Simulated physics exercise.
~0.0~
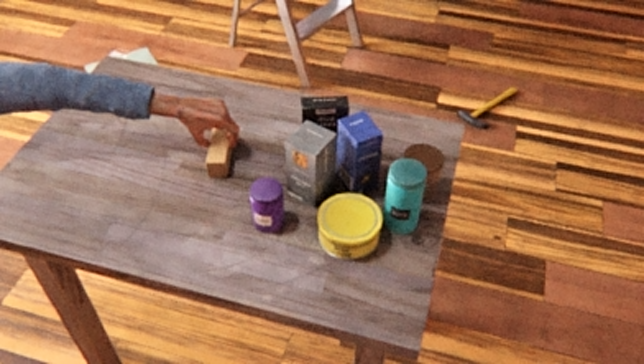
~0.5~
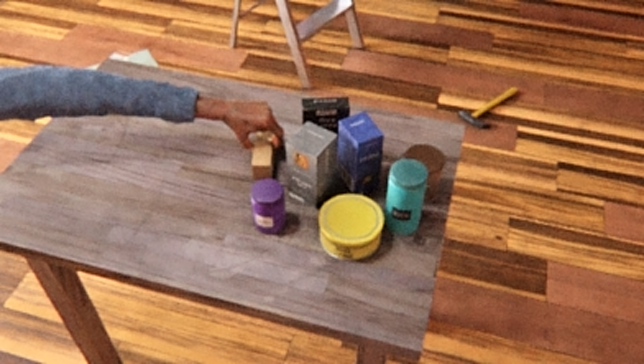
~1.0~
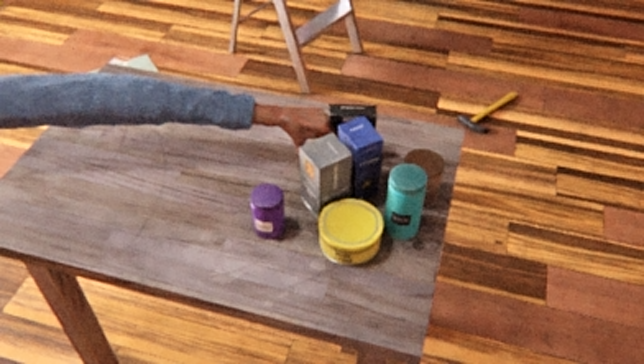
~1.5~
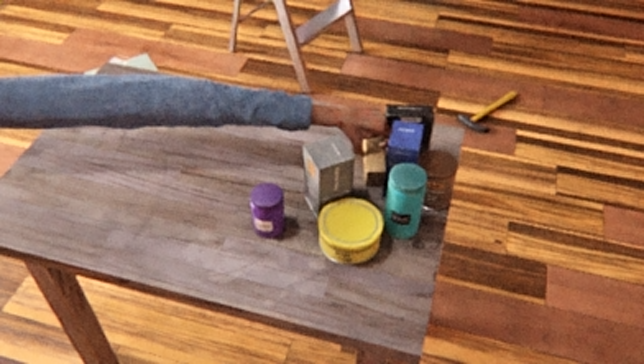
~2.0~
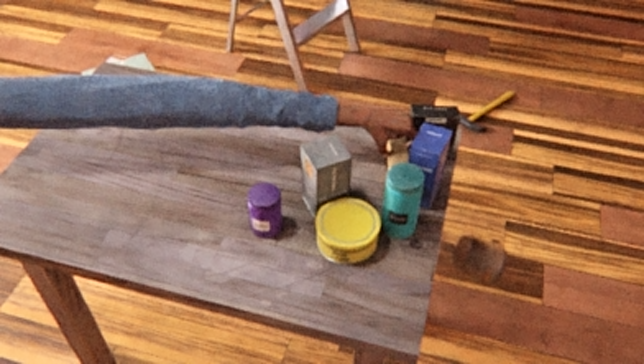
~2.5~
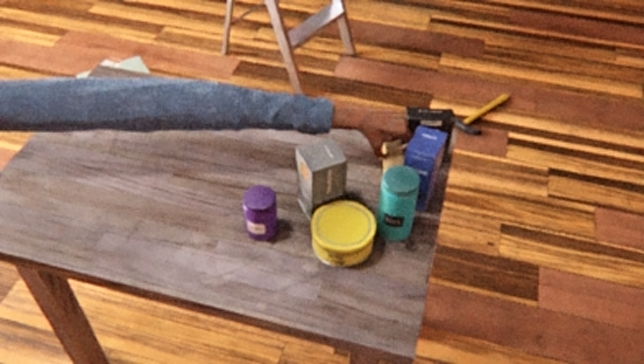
Hand sliding a wooden block rightward across a table, shoving cartons along and knocking a brown tin off the right edge.
